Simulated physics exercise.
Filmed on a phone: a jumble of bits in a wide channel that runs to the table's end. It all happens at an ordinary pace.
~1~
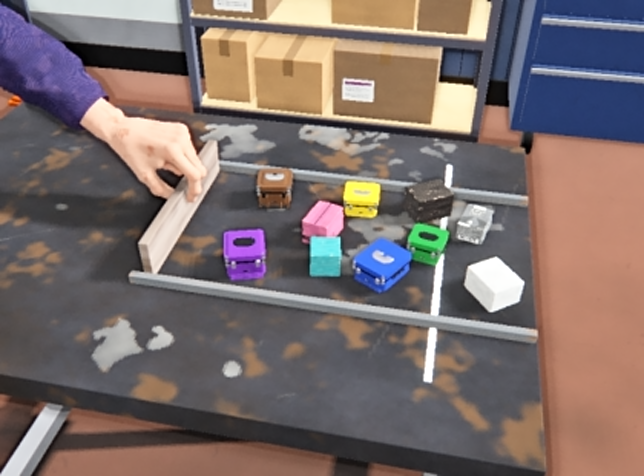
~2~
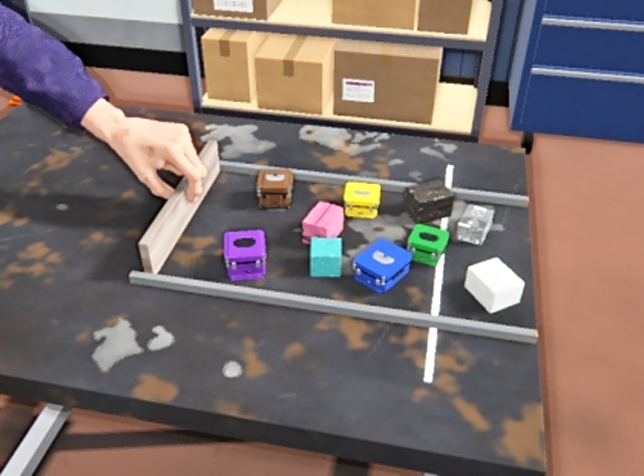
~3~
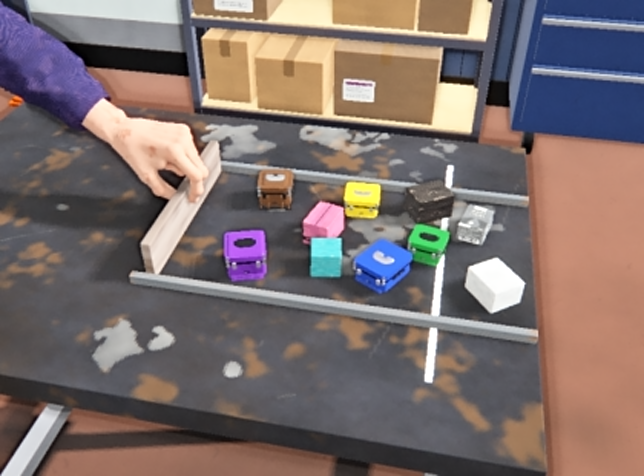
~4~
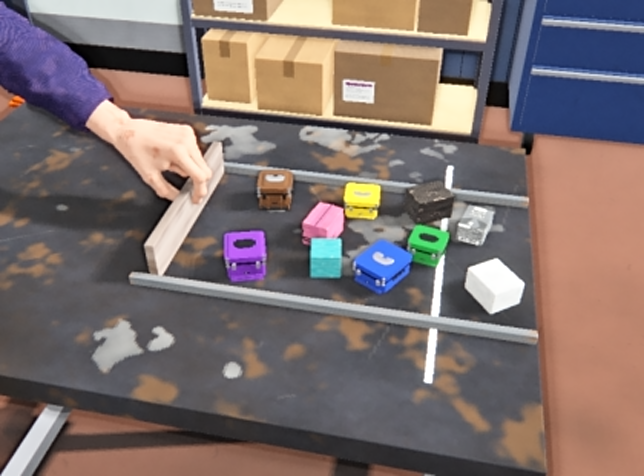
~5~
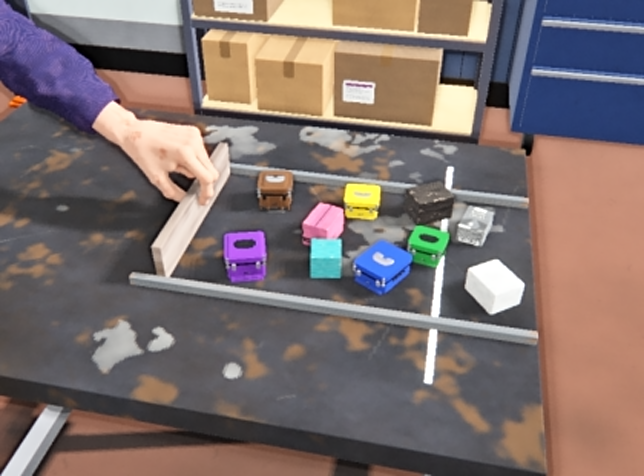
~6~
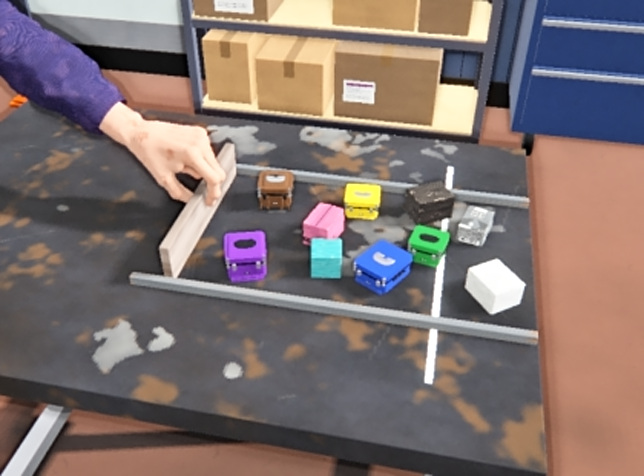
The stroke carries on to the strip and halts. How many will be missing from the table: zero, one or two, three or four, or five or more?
Here the number that fall off is one or two.
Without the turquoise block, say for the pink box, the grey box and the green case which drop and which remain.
The pink box survives, the grey box holds on, the green case holds on.
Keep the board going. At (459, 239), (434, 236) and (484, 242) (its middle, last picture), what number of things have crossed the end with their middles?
It would be 4, 1 and 6.
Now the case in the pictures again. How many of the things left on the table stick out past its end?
2 of them.
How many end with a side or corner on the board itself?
The number is 3.
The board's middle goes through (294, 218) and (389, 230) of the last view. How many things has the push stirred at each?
By then 3, and 10.
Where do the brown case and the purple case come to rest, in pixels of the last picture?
The brown case at (463, 214), the purple case at (459, 289).
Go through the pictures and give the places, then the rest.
White block (493, 284); grey box (474, 224); green case (427, 245); board (184, 202); tape (441, 252), in the first picture.
Grey box (475, 225); pink box (323, 225), in the second picture.
Green case (428, 246); turquoise block (326, 257), in the third picture.
White block (494, 286); board (189, 204), in the fourth picture.
Grey box (475, 226); blue case (383, 268), in the fifth picture.
White block (494, 286); grey box (475, 226); green case (428, 247); board (203, 206); tape (442, 254), in the sixth picture.
Soon after, none off yet; white block at rest near (494, 286); grey box at rest near (475, 226); green case at rest near (428, 247).
After that, none off yet; white block moving near (498, 287); grey box displaced a little near (489, 232); green case at rest near (429, 247).
In the end, the number that fall off is one or two; gone, black block and white block.
